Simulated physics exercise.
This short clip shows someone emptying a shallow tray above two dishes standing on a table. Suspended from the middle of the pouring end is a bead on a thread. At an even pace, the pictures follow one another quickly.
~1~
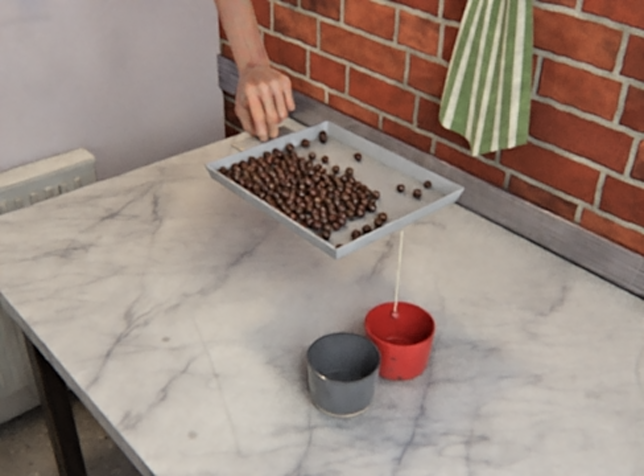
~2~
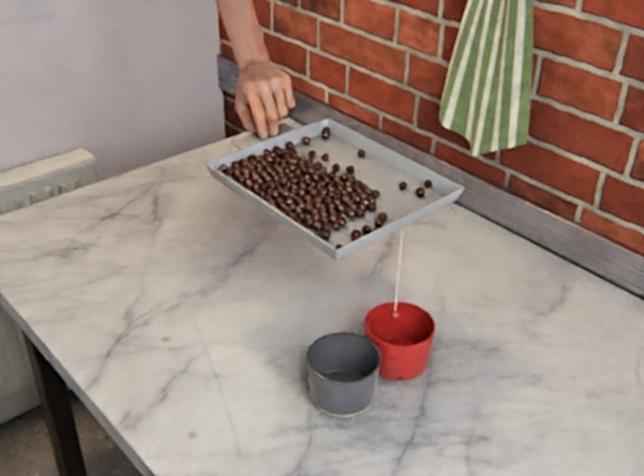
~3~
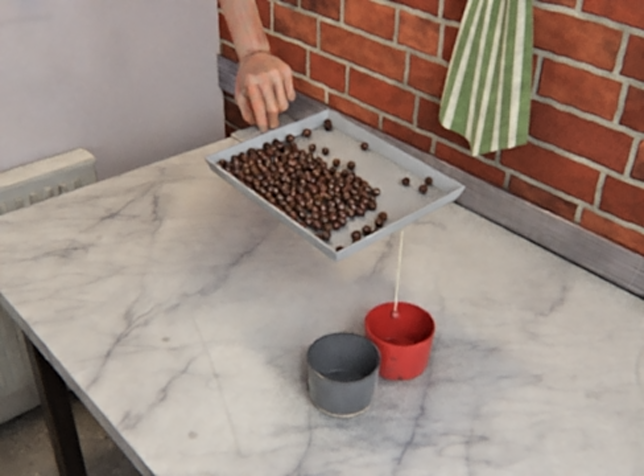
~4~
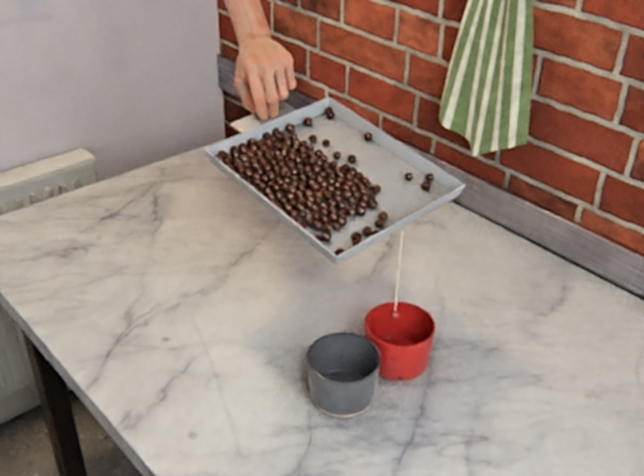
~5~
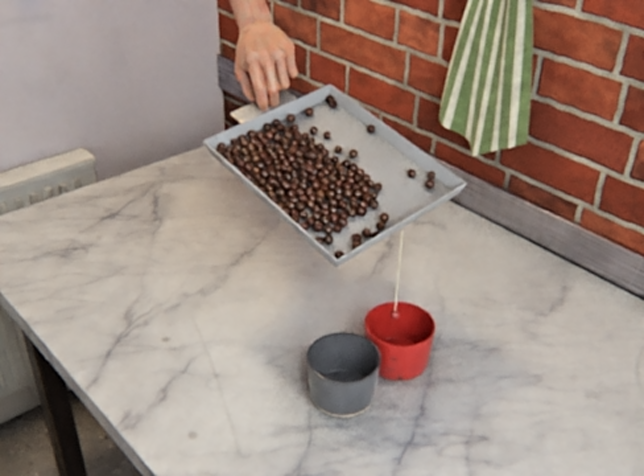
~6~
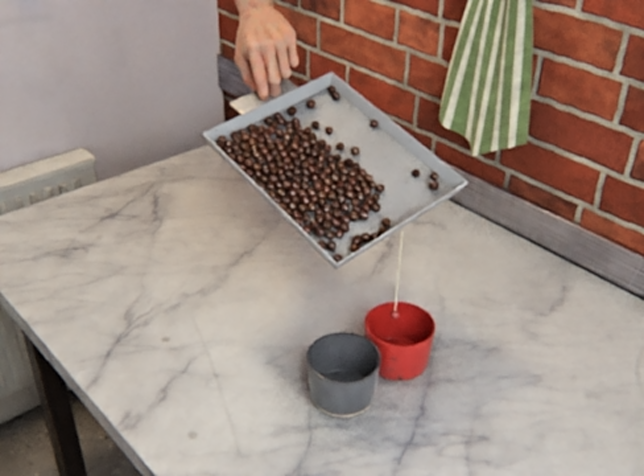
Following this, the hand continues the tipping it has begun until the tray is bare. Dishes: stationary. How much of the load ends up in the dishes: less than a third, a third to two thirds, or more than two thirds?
Reaches a third but not past two thirds.
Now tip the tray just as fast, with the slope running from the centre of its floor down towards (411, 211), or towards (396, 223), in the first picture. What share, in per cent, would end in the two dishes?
About 0 and 0 per cent.
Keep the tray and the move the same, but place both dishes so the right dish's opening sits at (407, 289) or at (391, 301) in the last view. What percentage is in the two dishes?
First some 0, then 0 per cent.
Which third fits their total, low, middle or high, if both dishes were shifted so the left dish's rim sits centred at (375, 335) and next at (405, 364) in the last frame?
Two tries, in turn: Under a third and under a third.
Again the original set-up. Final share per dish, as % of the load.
The left dish ends with 50 per cent of the load and the right dish with 0 per cent.
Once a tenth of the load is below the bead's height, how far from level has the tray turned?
My estimate is some 65 degrees.
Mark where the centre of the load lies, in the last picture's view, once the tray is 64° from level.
Look close to (352, 250) in the last picture.
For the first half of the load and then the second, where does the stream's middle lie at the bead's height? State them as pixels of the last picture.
Close to (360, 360), then close to (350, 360).
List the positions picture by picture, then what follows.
In the first picture, corners of the pouring end at (337, 246) and (457, 188), level; middle of the load at (303, 188), chocolate balls; left dish at (368, 392); right dish at (424, 356); bead on its thread at (395, 315).
In the second picture, corners of the pouring end at (337, 246) and (458, 187), level; middle of the load at (303, 187).
In the third picture, corners of the pouring end at (337, 249) and (458, 186), tipped barely, lowest at the left corner; middle of the load at (303, 184).
In the fourth picture, corners of the pouring end at (337, 252) and (459, 184), tipped a little, lowest at the left corner; middle of the load at (303, 179), a stray few on the move.
In the fifth picture, corners of the pouring end at (338, 255) and (460, 183), tipped a little, lowest at the left corner; middle of the load at (304, 175), a small part on the move.
In the sixth picture, corners of the pouring end at (338, 259) and (461, 181), tipped clearly, lowest at the left corner; middle of the load at (306, 173), most on the move; left dish at (368, 392); right dish at (424, 356).
Soon after the last picture, tray tipped steeply; about two thirds on the tray; a small part in the left dish; a stray few outside both; about a quarter in the air.
A little later, tray tipped past a quarter turn; a stray few on the tray; about half in the left dish; about half outside both; a small part in the air.
Later still, tray tipped past a quarter turn; about half in the left dish; about half outside both.
By the end, tray tipped past a quarter turn; about half in the left dish; none in the right dish; about half outside both.
